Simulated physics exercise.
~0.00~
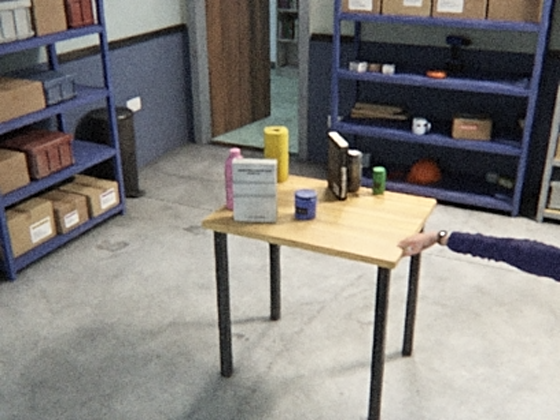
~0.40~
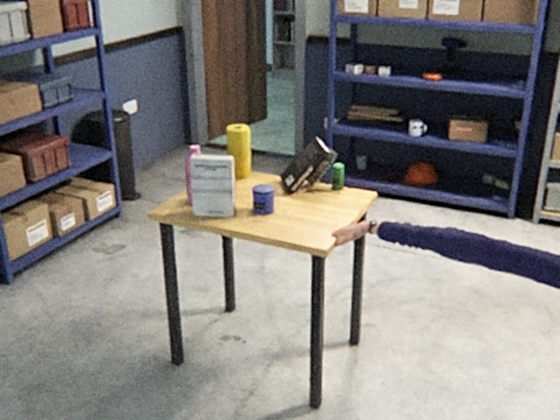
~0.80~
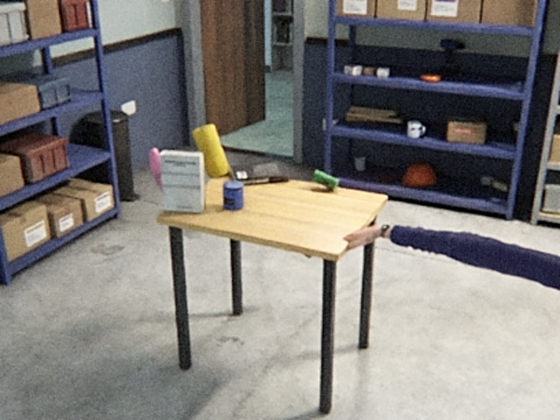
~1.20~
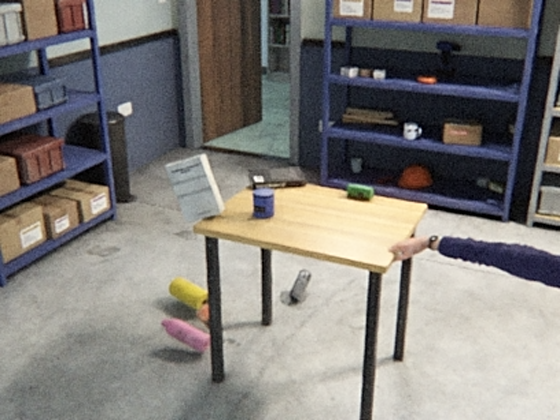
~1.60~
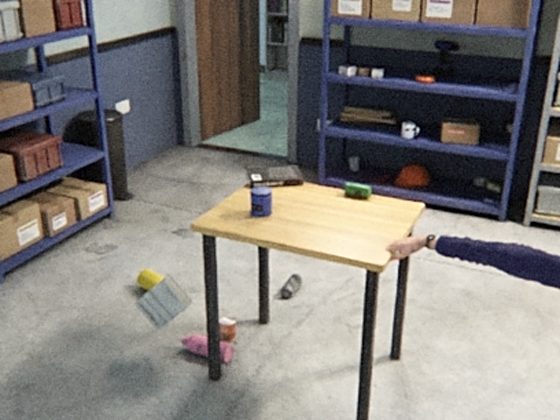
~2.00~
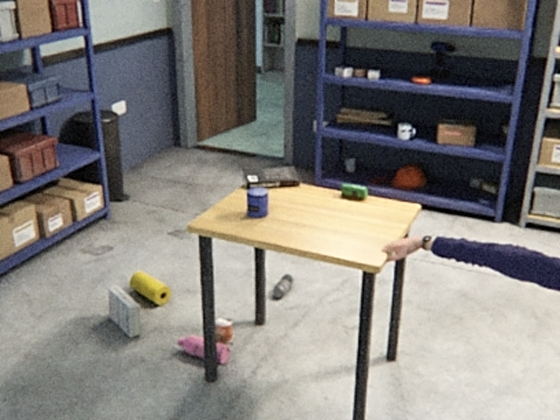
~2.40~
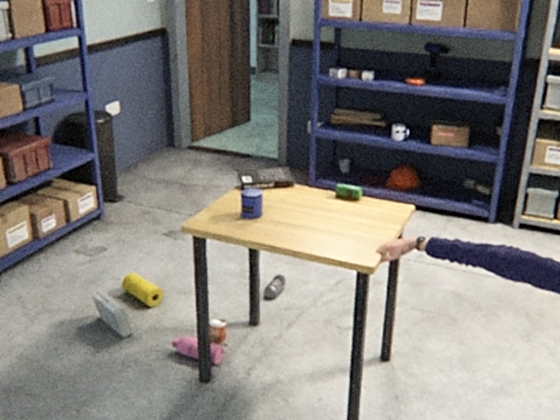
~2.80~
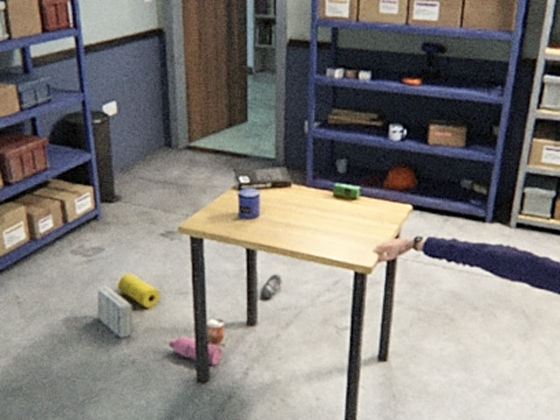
A hand jerks a small table left, then right, toppling items and spilling several onto the floor.
